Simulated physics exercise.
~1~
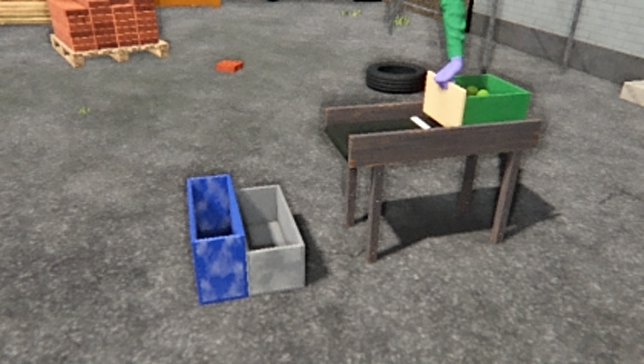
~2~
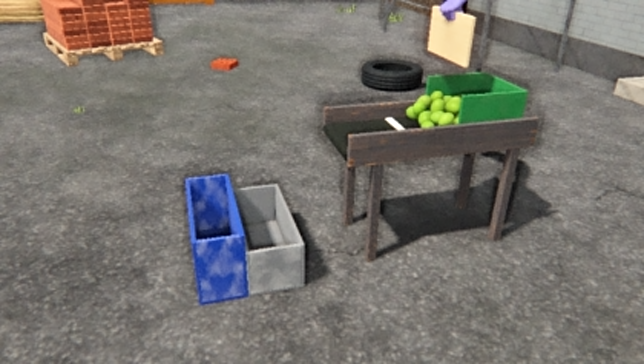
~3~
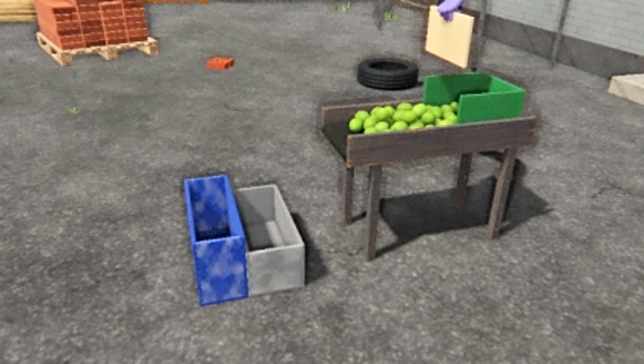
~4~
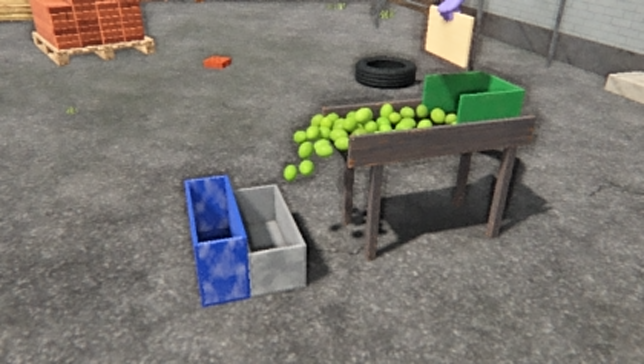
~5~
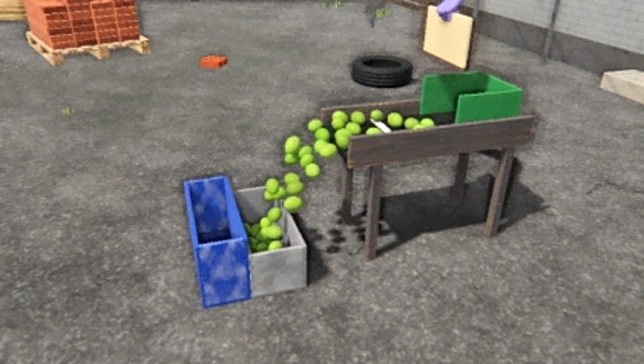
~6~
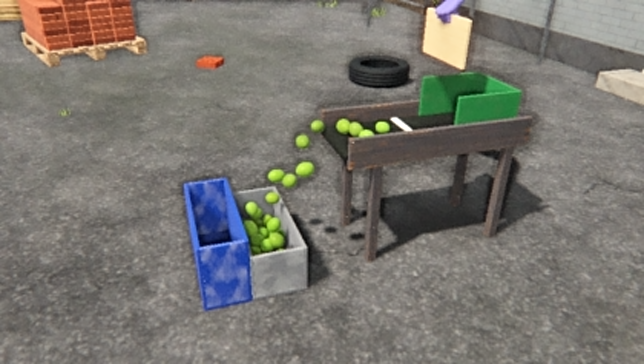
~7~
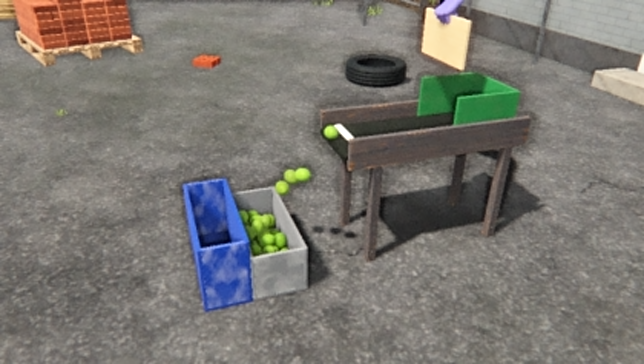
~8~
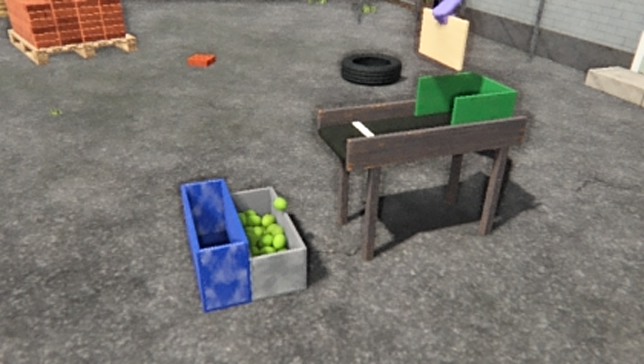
The clip opens on a paved yard where a hand in a purple glove holds a pale board against the open side of a green pen of limes, set on a dark belt table. The hand lifts the board away, and the limes spill out and ride leftward along the belt in a loose crowd. They tumble off the left end and drop toward a grey bin standing beside a blue tub. The stream thins until the last few limes fall. Finally the belt and pen are empty, the limes are heaped in the grey bin, and the blue tub appears empty.
